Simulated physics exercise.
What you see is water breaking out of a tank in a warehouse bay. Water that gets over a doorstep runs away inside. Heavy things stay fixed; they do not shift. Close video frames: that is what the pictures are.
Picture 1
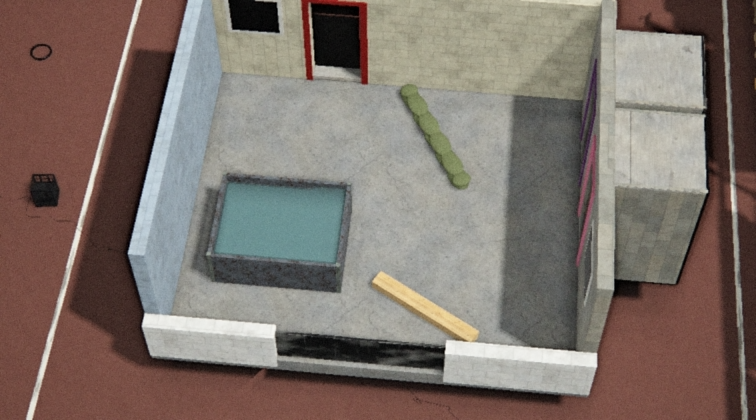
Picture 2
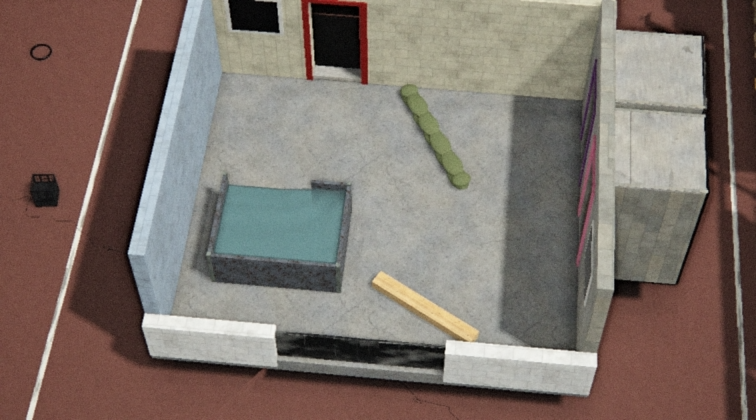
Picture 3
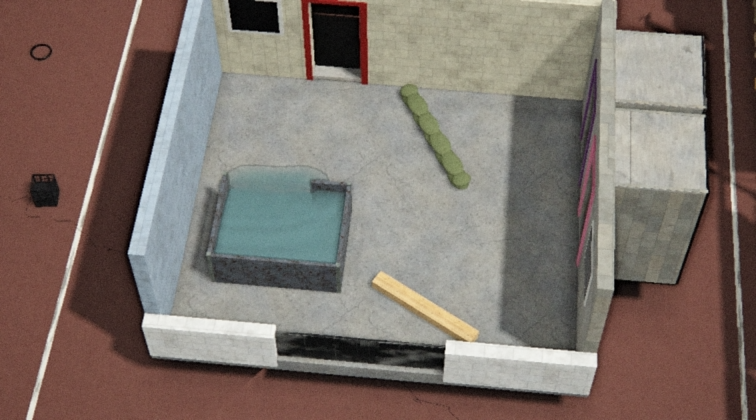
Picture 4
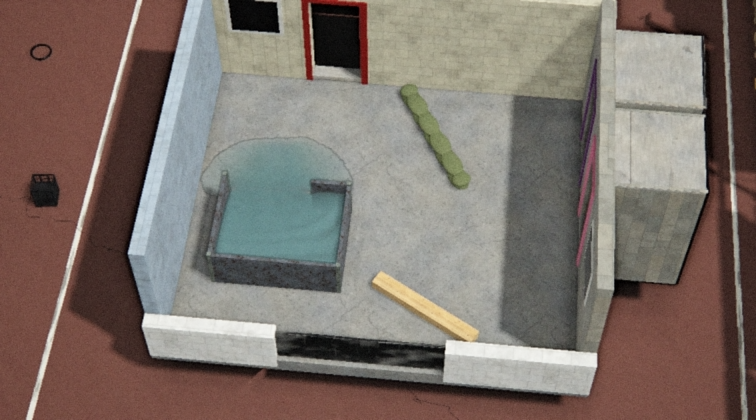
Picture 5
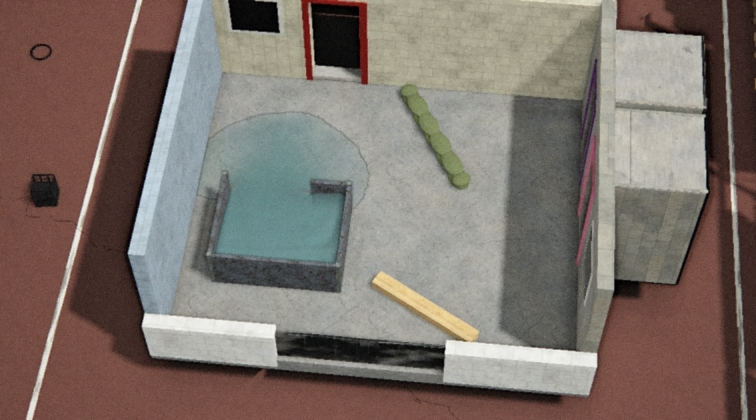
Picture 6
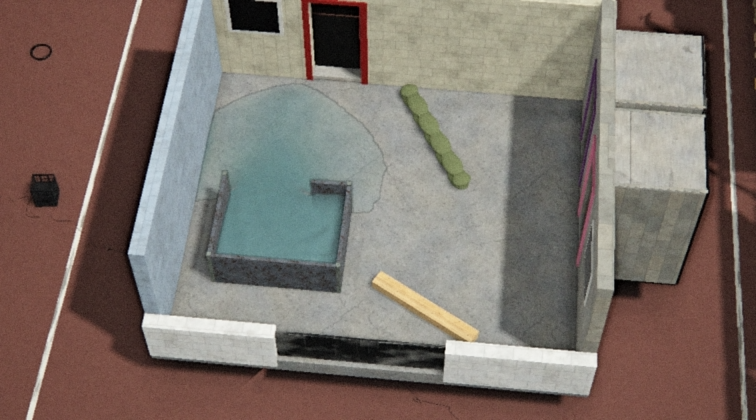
We see an open tank of still water in a walled bay with a hedge and a plank; its far side opens, and water pours out, spreading across the grey floor toward the back wall in a widening pool.
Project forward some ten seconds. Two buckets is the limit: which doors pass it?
The pink door respects the limit; the red door breaks the limit; the purple door respects the limit.
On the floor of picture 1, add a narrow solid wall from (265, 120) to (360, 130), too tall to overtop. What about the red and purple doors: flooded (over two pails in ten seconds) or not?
Red door: Admits less; purple door: Admits less.
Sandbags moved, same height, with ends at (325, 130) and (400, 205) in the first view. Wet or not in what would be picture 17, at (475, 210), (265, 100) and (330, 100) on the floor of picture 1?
Result - still bare, soaked, soaked.
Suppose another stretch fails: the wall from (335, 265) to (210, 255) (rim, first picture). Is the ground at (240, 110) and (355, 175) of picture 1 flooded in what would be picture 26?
Soaked; untouched.
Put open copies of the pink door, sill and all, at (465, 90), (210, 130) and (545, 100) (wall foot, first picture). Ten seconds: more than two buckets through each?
As listed: Stays under, floods, keeps below it.
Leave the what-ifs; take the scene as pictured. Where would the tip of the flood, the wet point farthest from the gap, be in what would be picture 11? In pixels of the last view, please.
My guess is roughly (407, 87).
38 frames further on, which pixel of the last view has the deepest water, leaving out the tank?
Deepest point: About (566, 372).
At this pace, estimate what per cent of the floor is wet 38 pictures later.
It comes out near 75 percent.
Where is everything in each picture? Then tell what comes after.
In the first picture, still water in the open tank at (280, 221).
In the second picture, the front is at a hidden place, out from the gap on the open tank's far side.
In the third picture, the front is at (321, 176), out from the gap on the open tank's far side.
In the fourth picture, water pours out on the open tank's far side and has run to (309, 142).
In the fifth picture, water pours out on the open tank's far side and has run to (310, 118).
In the sixth picture, the front is at (305, 89), out from the gap on the open tank's far side.
A moment on, water covers 25 % of the floor; the pink door not reached, the red door over two buckets in, the purple door not reached.
Next, water covers 30 % of the floor; the pink door not reached, the red door far over two buckets in, the purple door not reached.
Then, water covers 45 % of the floor; the pink door not reached, the red door far over two buckets in, the purple door not reached.
Later, water covers 75 % of the floor; the pink door wet at the sill, nothing in, the red door far over two buckets in, the purple door wet at the sill, nothing in.
In the end, water covers 90 % of the floor; the pink door wet at the sill, nothing in, the red door far over two buckets in, the purple door wet at the sill, nothing in.
